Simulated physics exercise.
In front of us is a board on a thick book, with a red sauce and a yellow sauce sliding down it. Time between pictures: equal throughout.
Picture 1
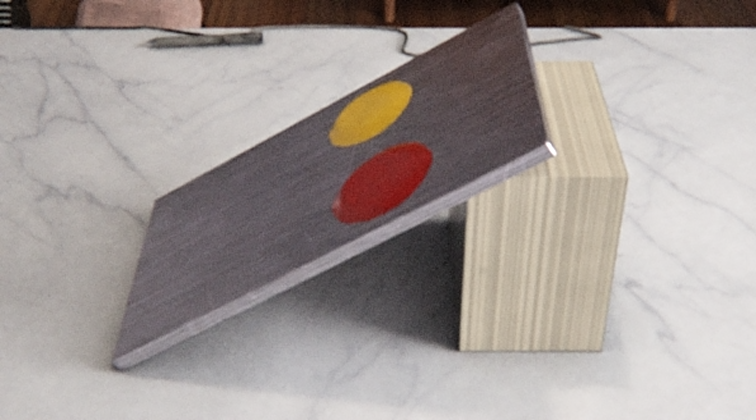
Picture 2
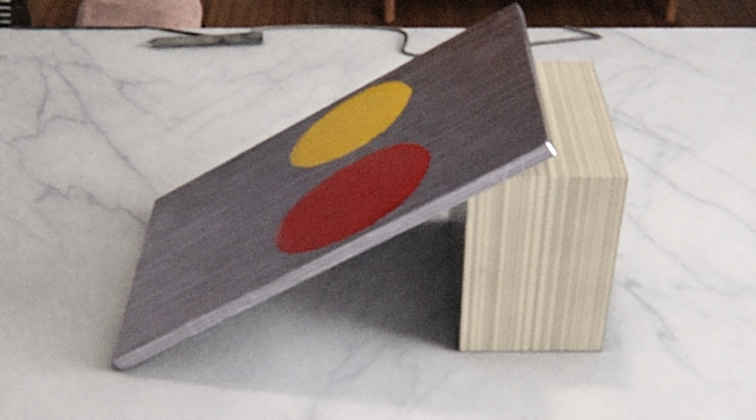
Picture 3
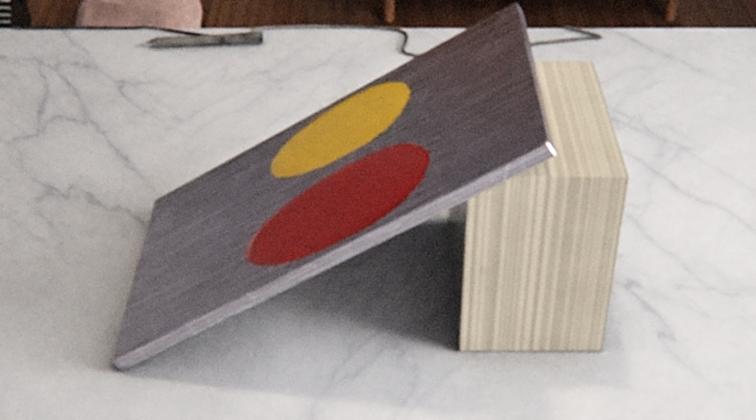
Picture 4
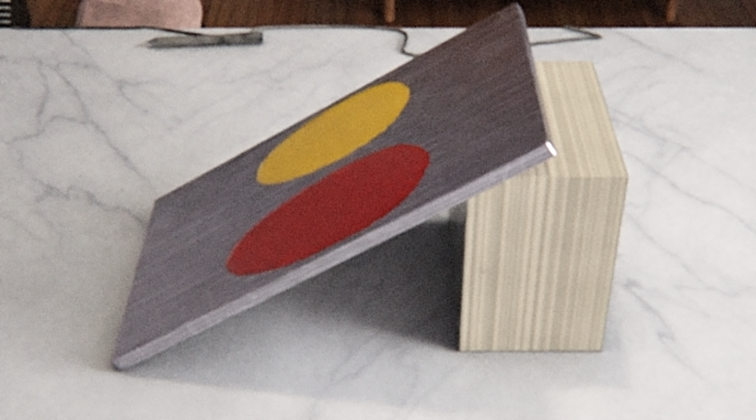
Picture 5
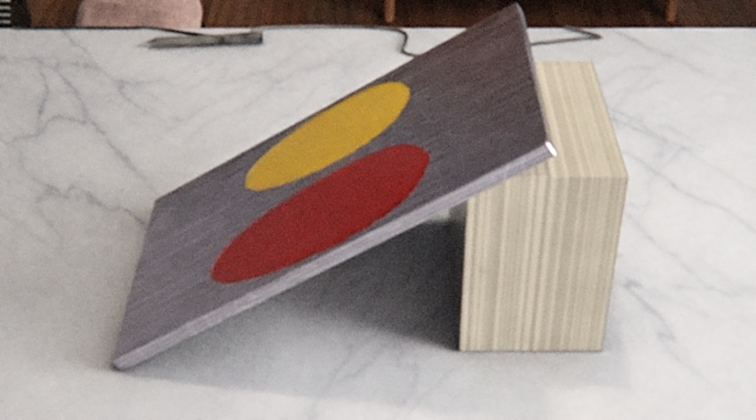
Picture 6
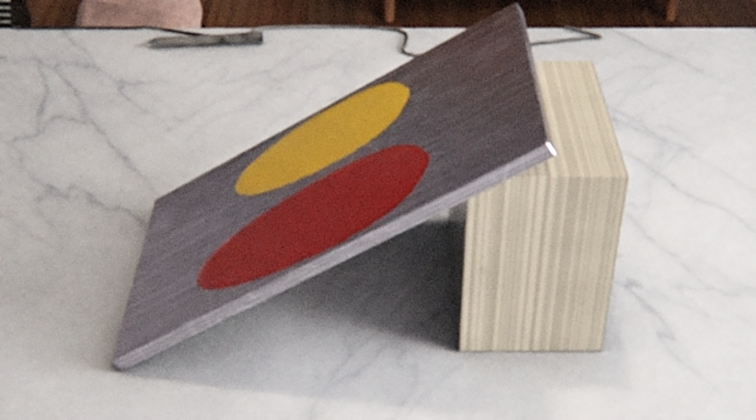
On a white marble surface with grey veins, seen from a fixed, slightly raised view, a dark grey board slopes down to the left. Its upper end rests against a pale, striped block-like object on the right, and a yellow patch of sauce lies behind a red one. Both patches stretch down the board into long ovals, quickly at first and then more slowly, the red reaching lower.
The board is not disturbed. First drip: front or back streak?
Front.
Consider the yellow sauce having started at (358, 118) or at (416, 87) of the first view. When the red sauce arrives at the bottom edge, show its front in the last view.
Roughly (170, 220), then (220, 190) for the other start.
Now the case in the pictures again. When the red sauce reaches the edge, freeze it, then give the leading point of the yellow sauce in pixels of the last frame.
In the last picture its tip is at about (190, 209).
Shortly, the red sauce is close to the edge; the yellow sauce is three quarters of the way down.
At the finish, the red sauce is at the low edge; the yellow sauce is close to the edge.
